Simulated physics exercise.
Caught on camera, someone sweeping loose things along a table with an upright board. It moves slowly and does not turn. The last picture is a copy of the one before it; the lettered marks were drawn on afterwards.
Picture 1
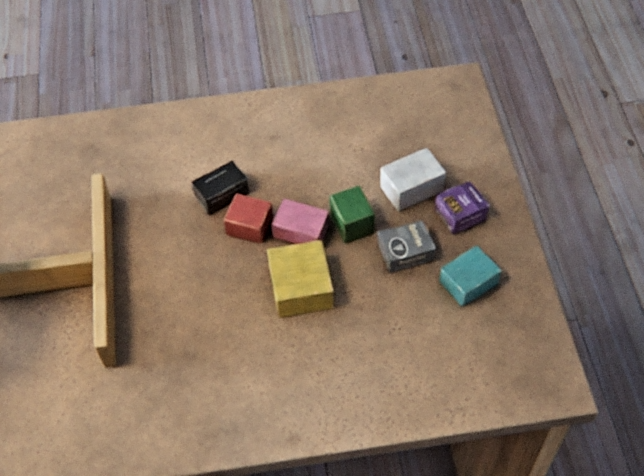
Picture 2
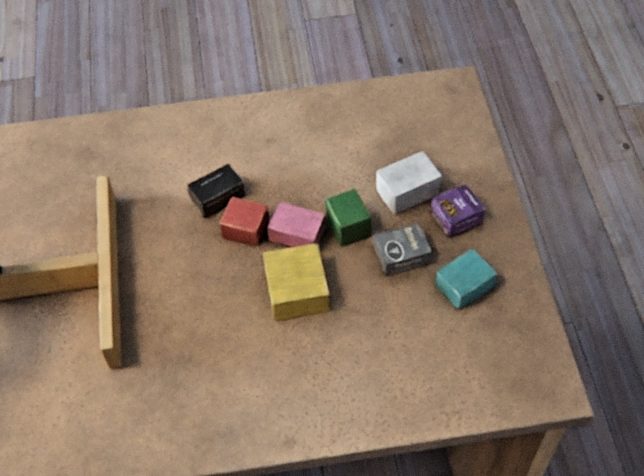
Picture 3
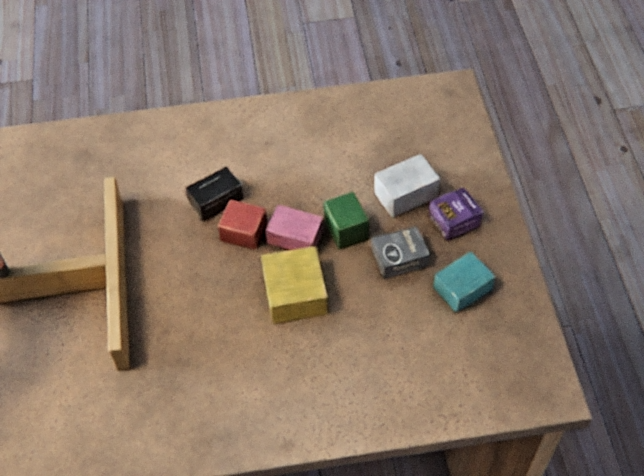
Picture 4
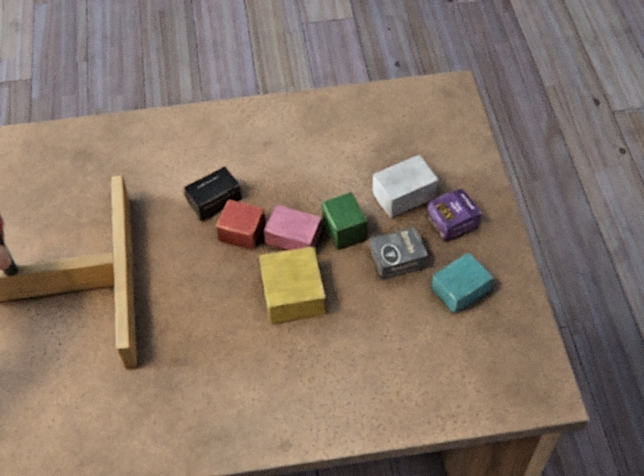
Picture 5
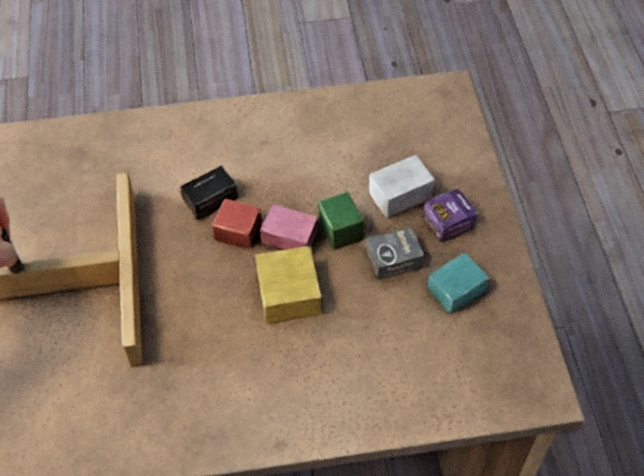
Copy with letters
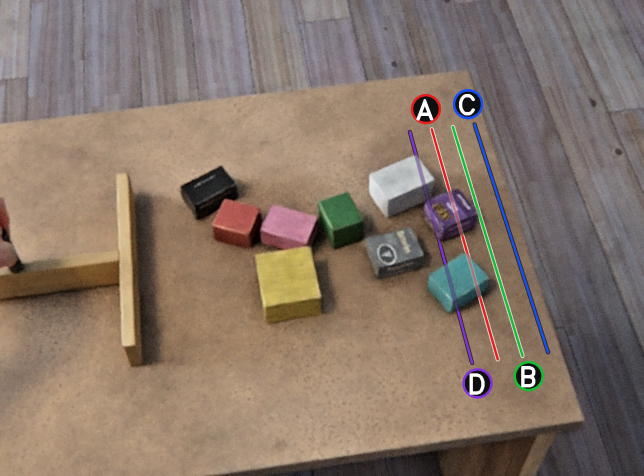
An upright wooden board on a long handle creeps rightward across a brown tabletop, seen from above, with grey floorboards beyond. To its right sit black, red, pink and green blocks, a yellow one nearer, and white, purple, grey and teal ones farther right, all staying put on the table. The board advances slightly without turning or touching them, something pinkish and dark enters at the left edge along the handle, and the camera drifts slightly right.
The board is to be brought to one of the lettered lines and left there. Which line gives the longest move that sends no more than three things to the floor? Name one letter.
The farthest such stop is D.
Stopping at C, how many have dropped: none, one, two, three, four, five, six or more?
In all, six or more.
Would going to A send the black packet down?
By then, no.
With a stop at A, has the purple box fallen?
Yes.
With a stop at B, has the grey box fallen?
Yes.
On the copy, A at (462, 235); B at (485, 232); C at (508, 229); D at (438, 238).
On D. First, board (239, 239); black packet (264, 188); green block (359, 220).
Then, board (352, 225); purple box (496, 215); green block (458, 217).
Finally, board (437, 214); green block over the edge; purple box over the edge; two fallen.
By contrast, A drops six; B drops six; C drops nine.
